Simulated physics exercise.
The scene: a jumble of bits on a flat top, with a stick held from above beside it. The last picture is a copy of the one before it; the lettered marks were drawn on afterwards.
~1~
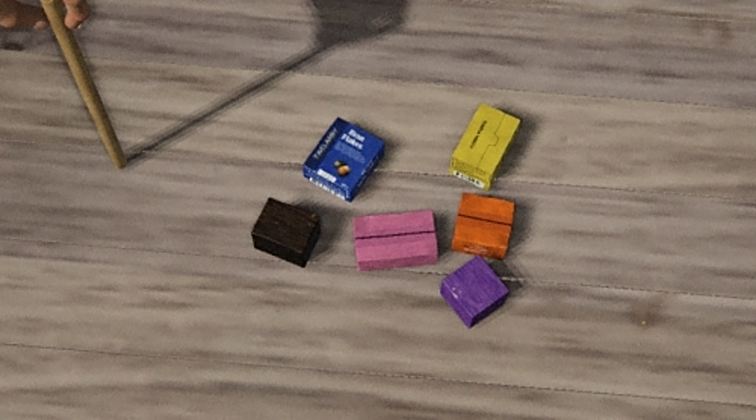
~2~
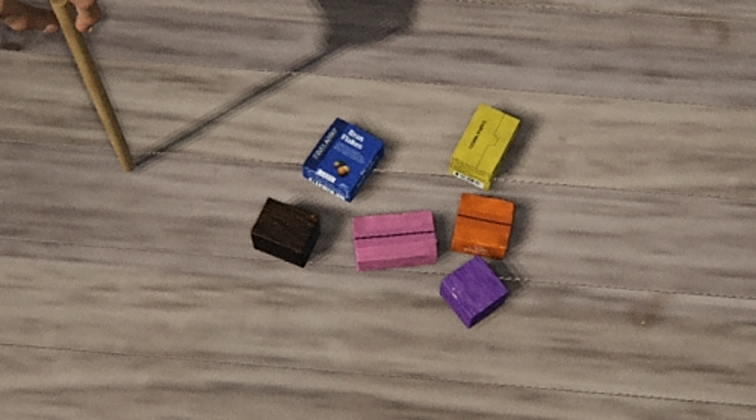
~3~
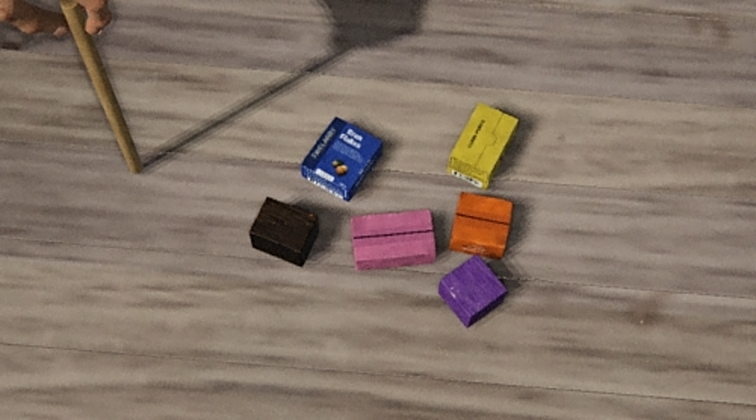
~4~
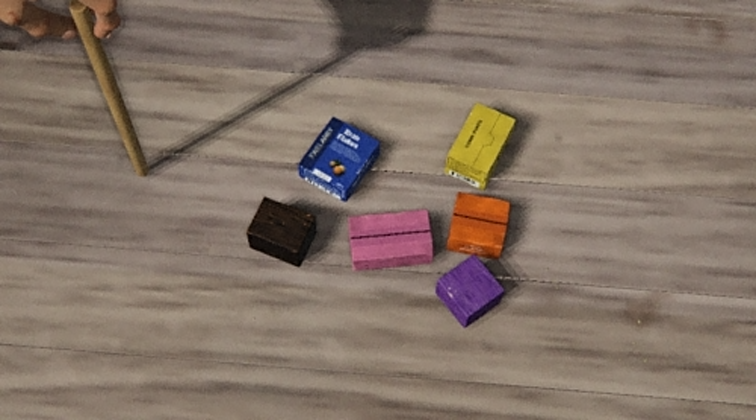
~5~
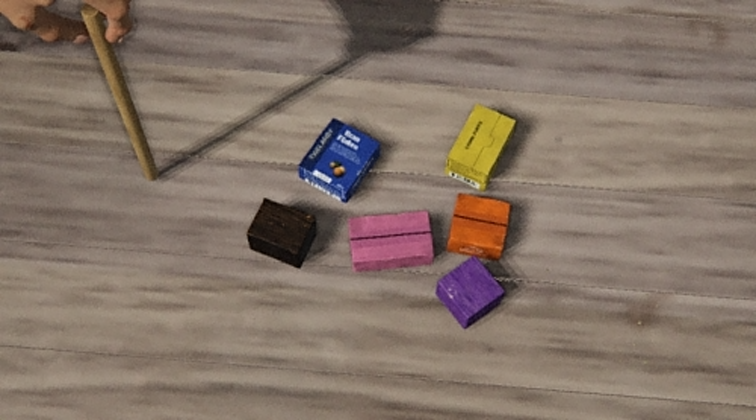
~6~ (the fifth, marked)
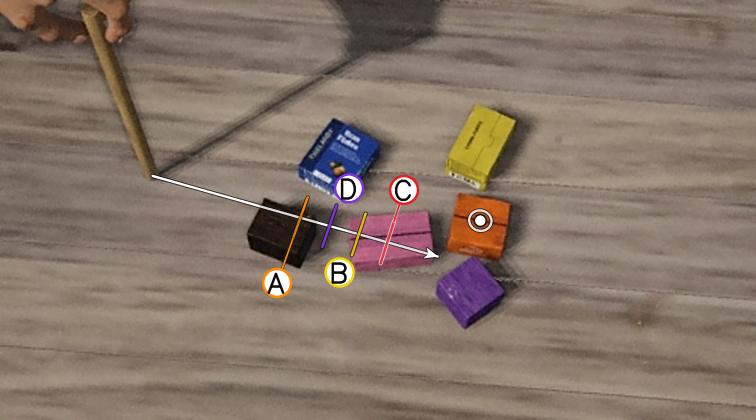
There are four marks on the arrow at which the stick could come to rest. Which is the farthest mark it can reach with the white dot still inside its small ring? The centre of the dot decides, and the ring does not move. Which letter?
The farthest safe stop is B.
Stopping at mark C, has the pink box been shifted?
Yes.
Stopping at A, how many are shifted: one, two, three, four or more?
In all, one.
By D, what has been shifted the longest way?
The black block has gone farthest.
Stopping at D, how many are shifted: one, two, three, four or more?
It has moved one.
On the marked copy, A at (300, 218); B at (359, 235); C at (387, 242); D at (330, 226); the arrow from (152, 176) to (438, 256); the white dot at (480, 220).
Taking B. A third of the way, foot of the stick (226, 198).
Two thirds of the way, foot of the stick (300, 219); black block (297, 248).
When it is over, foot of the stick (359, 235); black block (305, 252); pink box (406, 246); the dot is still in its ring.
As for the rest, A keeps the dot in but is short; C shifts the dotted thing to (501, 225); D keeps the dot in but is short.
